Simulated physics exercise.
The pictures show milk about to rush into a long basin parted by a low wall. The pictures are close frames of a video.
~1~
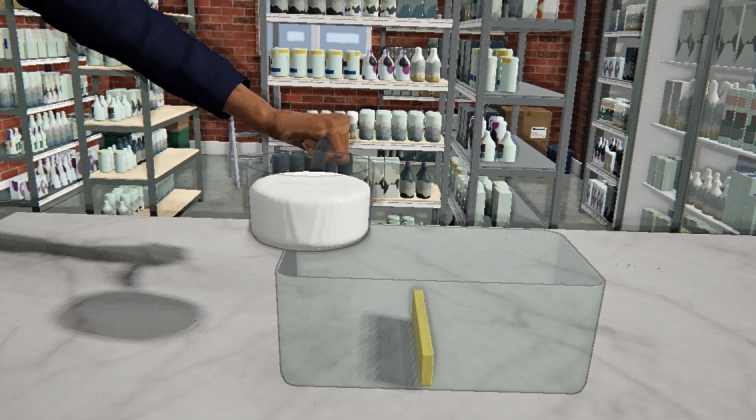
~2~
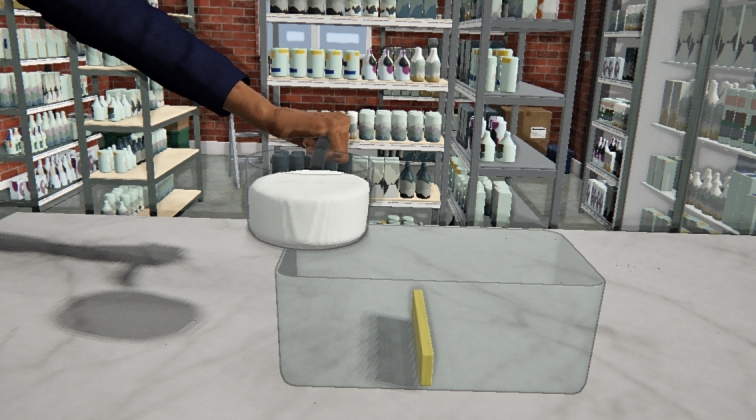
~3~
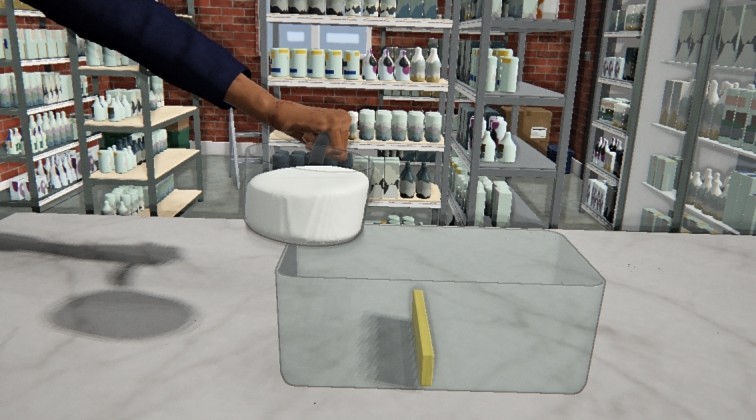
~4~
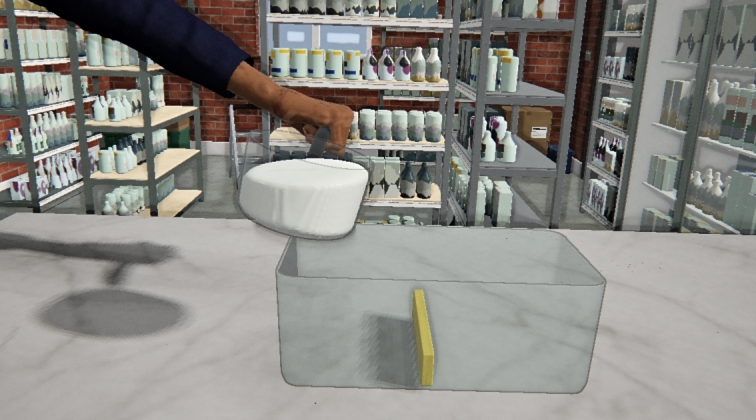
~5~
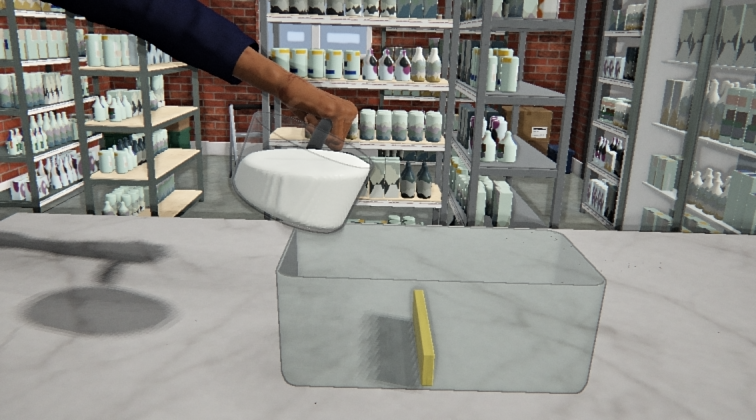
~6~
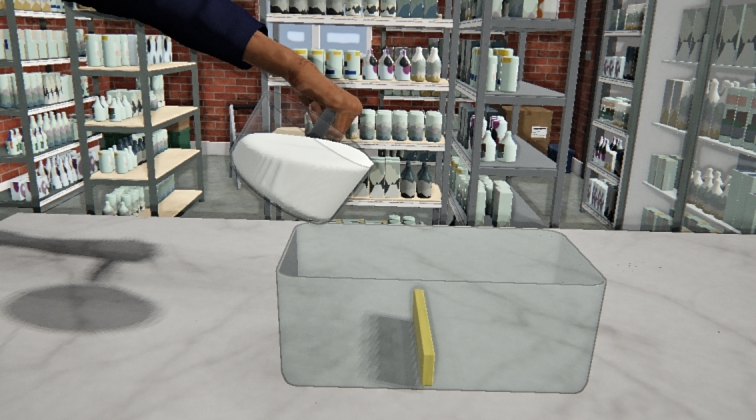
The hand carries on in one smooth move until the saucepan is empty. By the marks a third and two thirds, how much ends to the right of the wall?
In the end over two thirds is right of the wall.
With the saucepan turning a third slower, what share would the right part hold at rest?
About 90 per cent.
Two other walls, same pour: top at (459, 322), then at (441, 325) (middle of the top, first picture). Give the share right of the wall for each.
First some 50, then 65 per cent.
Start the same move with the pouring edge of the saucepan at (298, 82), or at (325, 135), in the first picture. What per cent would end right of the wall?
About 45 and 60 per cent.
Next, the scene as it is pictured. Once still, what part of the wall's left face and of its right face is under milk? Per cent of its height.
Left: 10 %. Right: 50 %.
A moment on, the saucepan is tipped on its side and 56 per cent is still to pour, 2 is left of the wall and 3 right of it.
Next, the saucepan is tipped on its side and 12 per cent is still to pour, 2 is left of the wall and 67 right of it.
Then the saucepan is tipped on its side and 5 per cent is still to pour, 11 is left of the wall and 75 right of it.
Later the saucepan is tipped on its side and 2 per cent is still to pour, 17 is left of the wall and 78 right of it.
At rest 19 per cent lies left of the wall, 78 right of it and 3 outside.
